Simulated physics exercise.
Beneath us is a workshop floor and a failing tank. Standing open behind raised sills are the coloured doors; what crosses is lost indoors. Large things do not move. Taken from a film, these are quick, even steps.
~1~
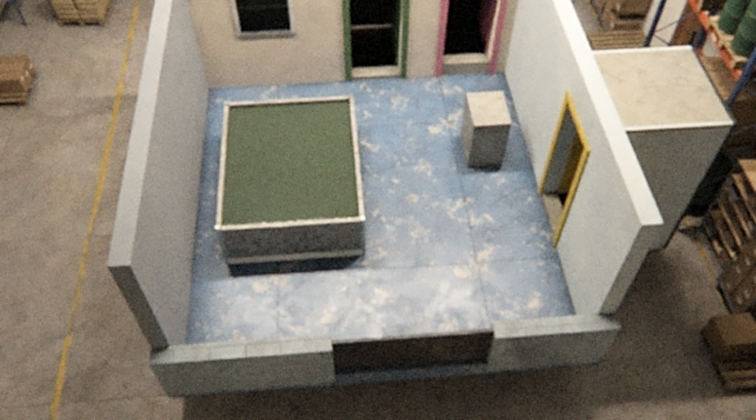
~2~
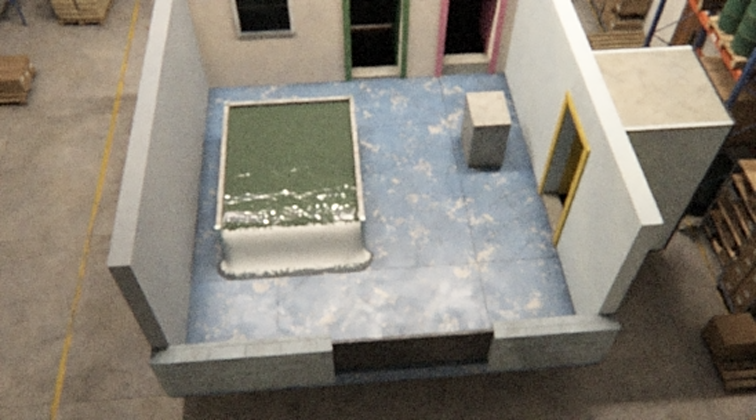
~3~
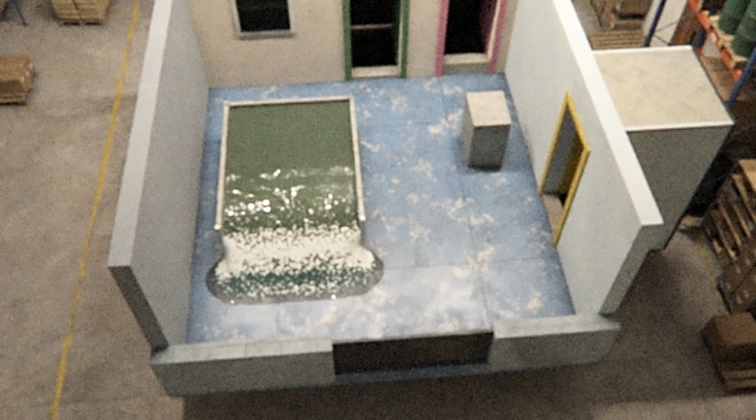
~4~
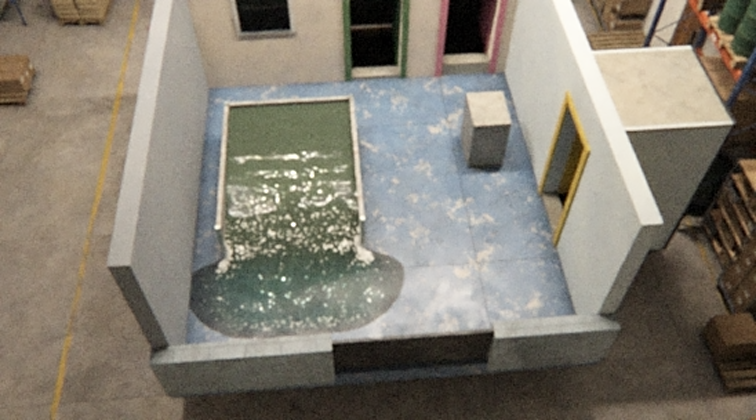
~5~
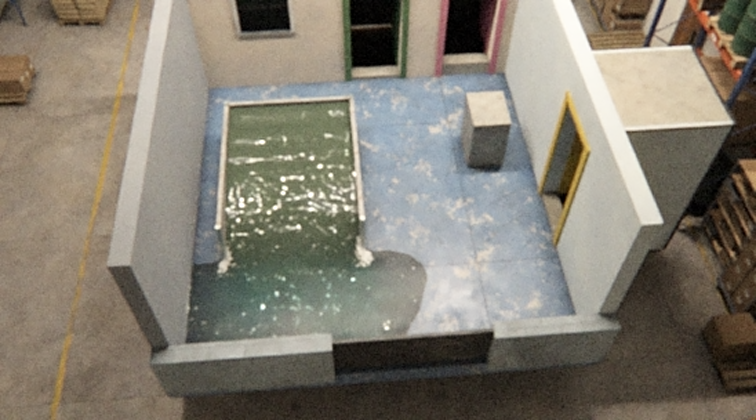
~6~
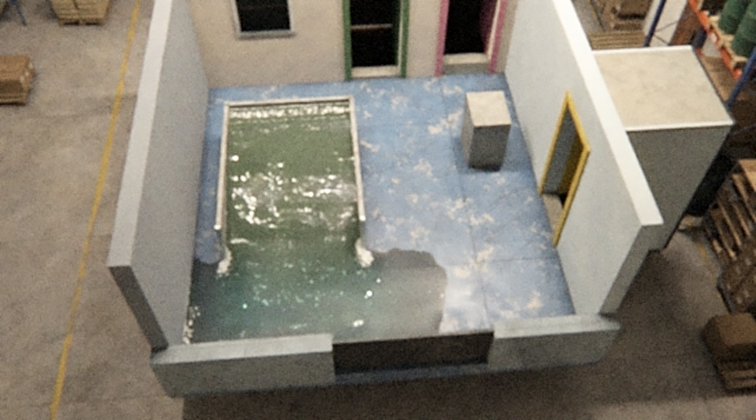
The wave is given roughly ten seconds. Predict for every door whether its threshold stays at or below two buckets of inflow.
The yellow door lets in beyond two buckets. The pink door keeps it to two buckets. The green door lets in beyond two buckets.
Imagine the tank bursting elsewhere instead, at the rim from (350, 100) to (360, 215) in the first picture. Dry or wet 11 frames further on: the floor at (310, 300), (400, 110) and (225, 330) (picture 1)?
Point by point: Unwetted; soaked; unwetted.
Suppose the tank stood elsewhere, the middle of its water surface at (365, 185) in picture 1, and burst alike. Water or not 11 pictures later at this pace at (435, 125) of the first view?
Untouched.
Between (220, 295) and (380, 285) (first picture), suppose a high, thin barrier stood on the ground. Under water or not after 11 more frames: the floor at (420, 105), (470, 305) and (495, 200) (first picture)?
Taking the points in order - unwetted, wetted, wetted.
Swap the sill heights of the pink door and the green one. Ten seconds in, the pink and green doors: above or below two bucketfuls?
Check - pink door: Spills past the limit; green door: Does not overflow.
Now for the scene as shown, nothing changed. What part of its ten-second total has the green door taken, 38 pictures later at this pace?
Estimate: Roughly 10 %.
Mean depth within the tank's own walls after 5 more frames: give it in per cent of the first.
58 percent or so.
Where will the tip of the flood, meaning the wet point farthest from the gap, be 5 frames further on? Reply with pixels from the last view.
Estimated pixel: (536, 343).
A moment on, water covers 25 % of the floor; the yellow door not reached, the pink door not reached, the green door not reached.
Next, water covers 35 % of the floor; the yellow door not reached, the pink door not reached, the green door not reached.
Then, water covers 65 % of the floor; the yellow door under two buckets in, the pink door not reached, the green door not reached.
Later, water covers 100 % of the floor; the yellow door over two buckets in, the pink door wet at the sill, nothing in, the green door under two buckets in.
In the end, water covers 100 % of the floor; the yellow door far over two buckets in, the pink door wet at the sill, nothing in, the green door far over two buckets in.
